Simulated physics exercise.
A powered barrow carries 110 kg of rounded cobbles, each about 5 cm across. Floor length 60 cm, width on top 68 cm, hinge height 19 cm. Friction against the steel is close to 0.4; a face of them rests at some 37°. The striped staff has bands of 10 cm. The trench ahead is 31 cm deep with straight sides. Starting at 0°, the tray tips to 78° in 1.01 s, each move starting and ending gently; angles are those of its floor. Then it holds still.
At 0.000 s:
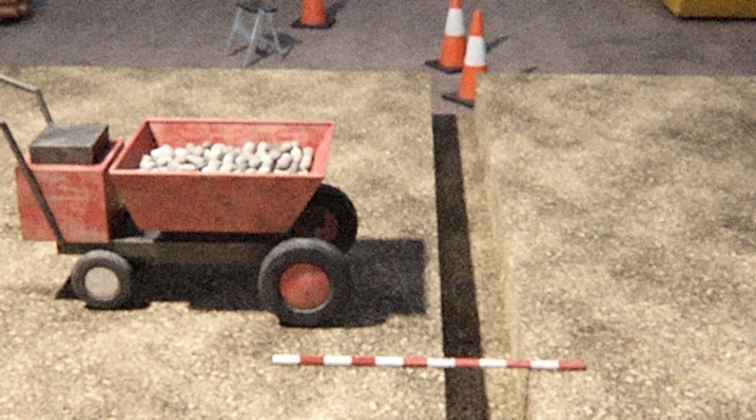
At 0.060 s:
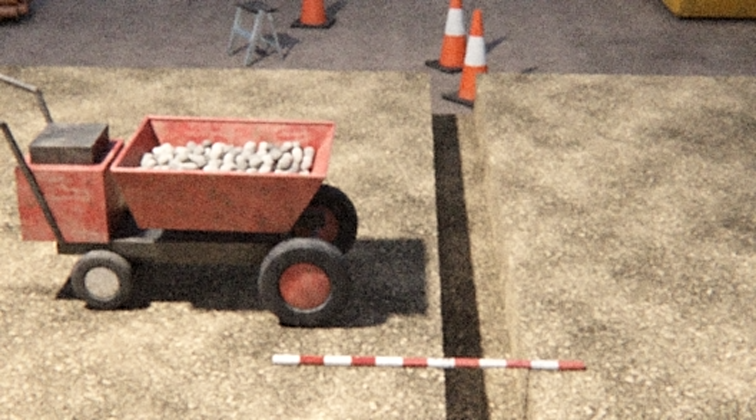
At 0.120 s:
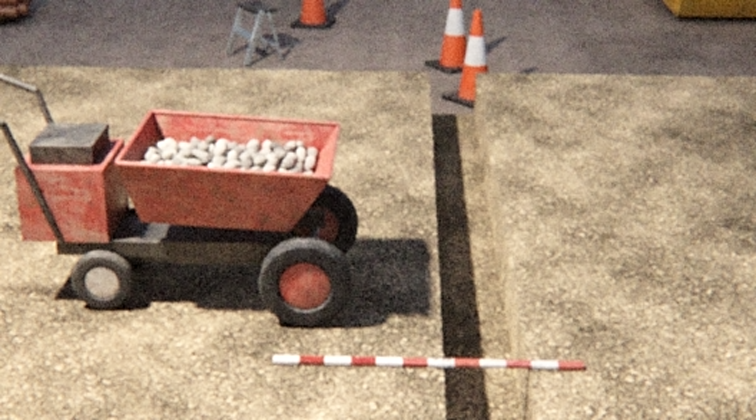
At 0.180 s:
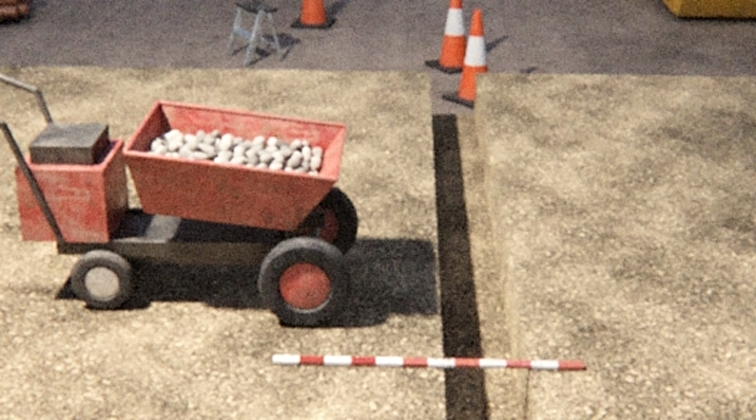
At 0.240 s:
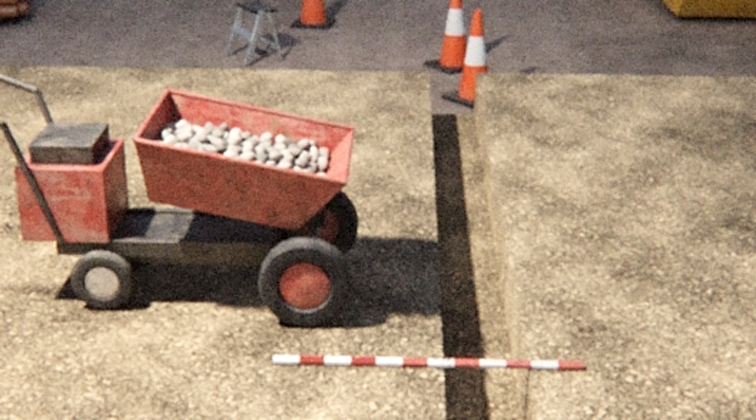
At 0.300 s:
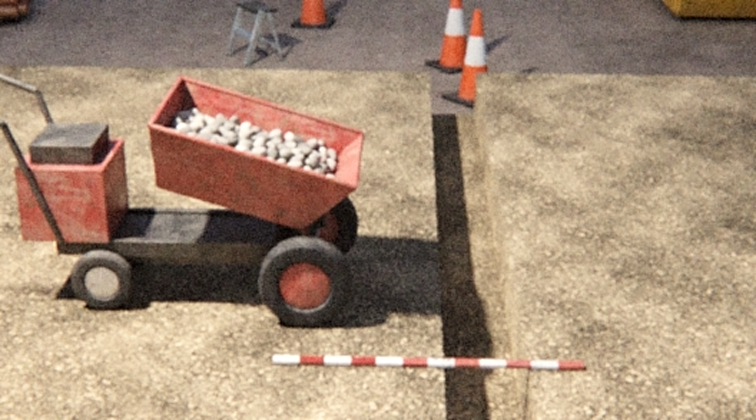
On a gravelly work site, a red barrow's stone-filled tray steadily tilts up toward the right.
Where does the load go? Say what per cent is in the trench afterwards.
Close to 95 in a hundred.
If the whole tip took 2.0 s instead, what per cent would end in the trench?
It would be near 100 per cent.
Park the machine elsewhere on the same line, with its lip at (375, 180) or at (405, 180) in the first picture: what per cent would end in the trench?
First some 50, then 25 per cent.
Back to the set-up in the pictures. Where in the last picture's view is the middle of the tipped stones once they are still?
Near (478, 339).
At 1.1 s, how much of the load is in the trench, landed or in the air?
Some 40 per cent.
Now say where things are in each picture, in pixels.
In the first picture, the tray is at 0°, its lip at (323, 177); the top of the load is at (234, 156).
The second picture shows lip at (325, 177), floor tilted 1°, highest stones at (235, 155); the stones move at 0.2 m/s on average.
The third picture shows lip at (330, 178), floor tilted 3°, highest stones at (219, 152); the stones move at 0.4 m/s on average.
The fourth picture shows lip at (337, 180), floor tilted 7°, highest stones at (200, 145); the stones move at 0.6 m/s on average.
The fifth picture shows lip at (346, 183), floor tilted 11°, highest stones at (194, 135); the stones move at 0.7 m/s on average.
In the sixth picture, the tray is at 17°, its lip at (357, 187); the top of the load is at (191, 124); the stones move at 0.8 m/s on average.
After 0.8 s the floor is at 66°; 100 % in the tray; the foremost stones are at (412, 220).
After 1.1 s the floor is at 78°; 57 % in the tray, 1 % short of the trench, 41 % in the trench; the foremost stones are at (515, 286).
After 1.5 s the floor is at 78°; 16 % in the tray, 2 % short of the trench, 77 % in the trench, 5 % past the trench; the foremost stones are at (613, 270).
After 3.4 s the floor is at 78°; 0 % in the tray, 95 % in the trench, 5 % past the trench; the foremost stones are at (692, 284).
